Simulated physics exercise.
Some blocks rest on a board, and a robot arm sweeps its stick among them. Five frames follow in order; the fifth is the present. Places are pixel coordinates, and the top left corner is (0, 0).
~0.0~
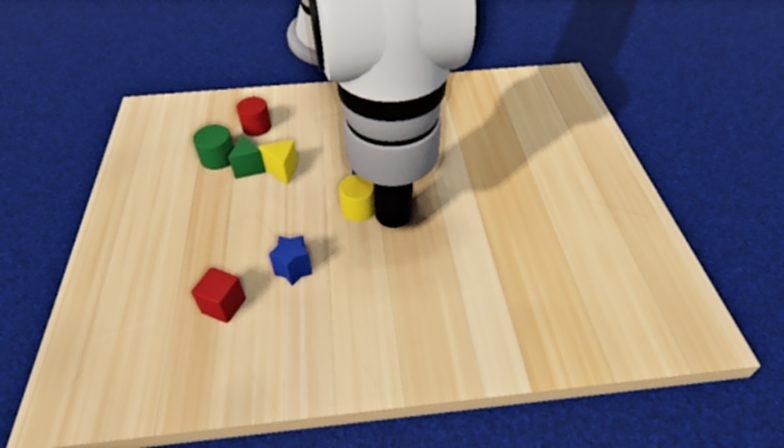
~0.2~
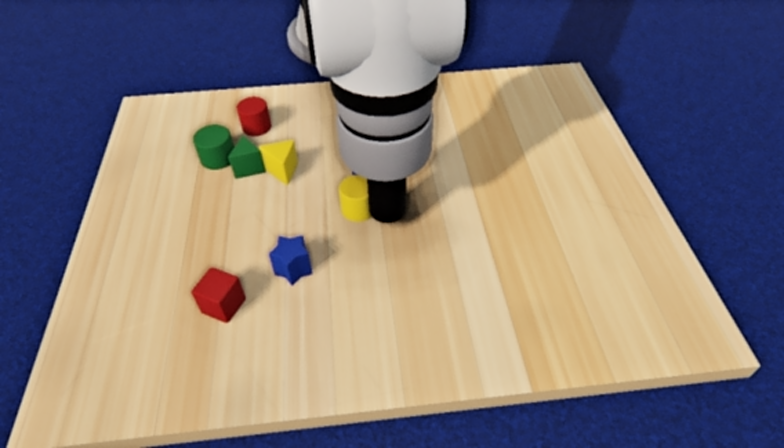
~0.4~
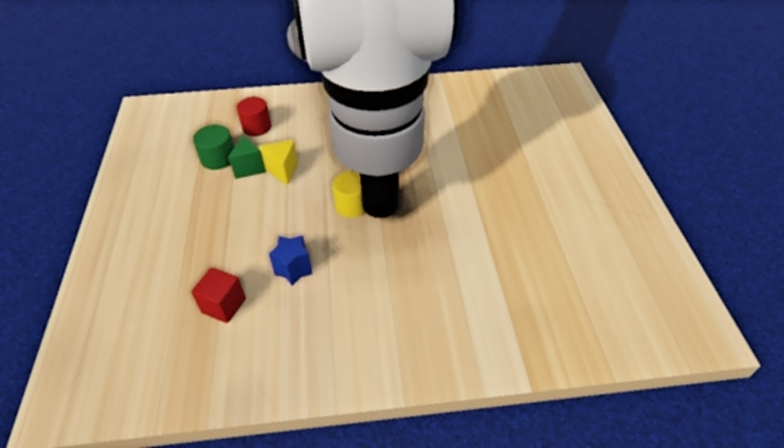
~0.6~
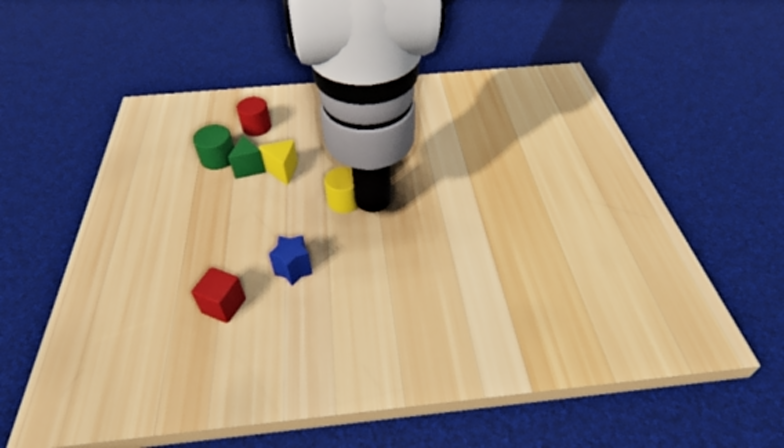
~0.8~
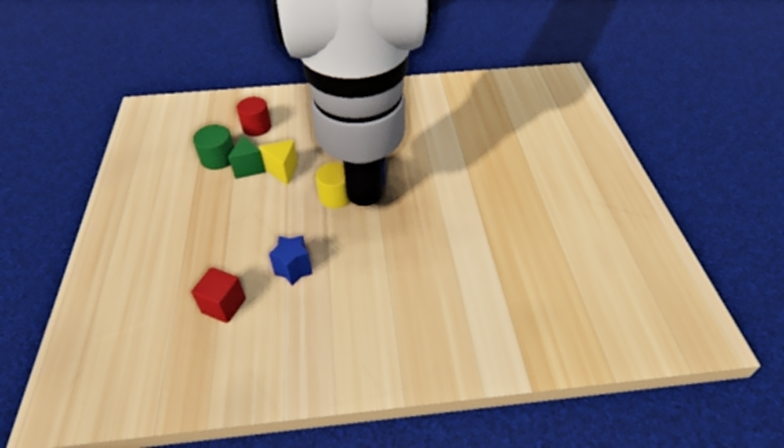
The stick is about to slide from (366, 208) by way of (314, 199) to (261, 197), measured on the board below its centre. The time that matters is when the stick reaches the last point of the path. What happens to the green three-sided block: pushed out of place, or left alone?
It is moved off its spot.
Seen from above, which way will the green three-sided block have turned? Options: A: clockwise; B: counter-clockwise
B - counter-clockwise.
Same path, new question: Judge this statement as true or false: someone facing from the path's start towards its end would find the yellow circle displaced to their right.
The statement is correct.
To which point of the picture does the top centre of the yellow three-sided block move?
The centre of its top will be at (267, 128).
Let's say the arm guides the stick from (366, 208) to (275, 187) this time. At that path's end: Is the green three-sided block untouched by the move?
No, I don't think so.
The first path, step by step. One third of the way, stick at (328, 188); yellow circle at (302, 163).
Two thirds of the way, stick at (293, 185); green three-sided block at (236, 145), turned 15° anticlockwise; yellow three-sided block at (266, 139), turned 45° clockwise; yellow circle at (274, 156).
At the end, stick at (258, 183); green circle at (205, 134); green three-sided block at (237, 138), turned 40° anticlockwise; yellow three-sided block at (267, 128), turned 50° clockwise; yellow circle at (256, 150).
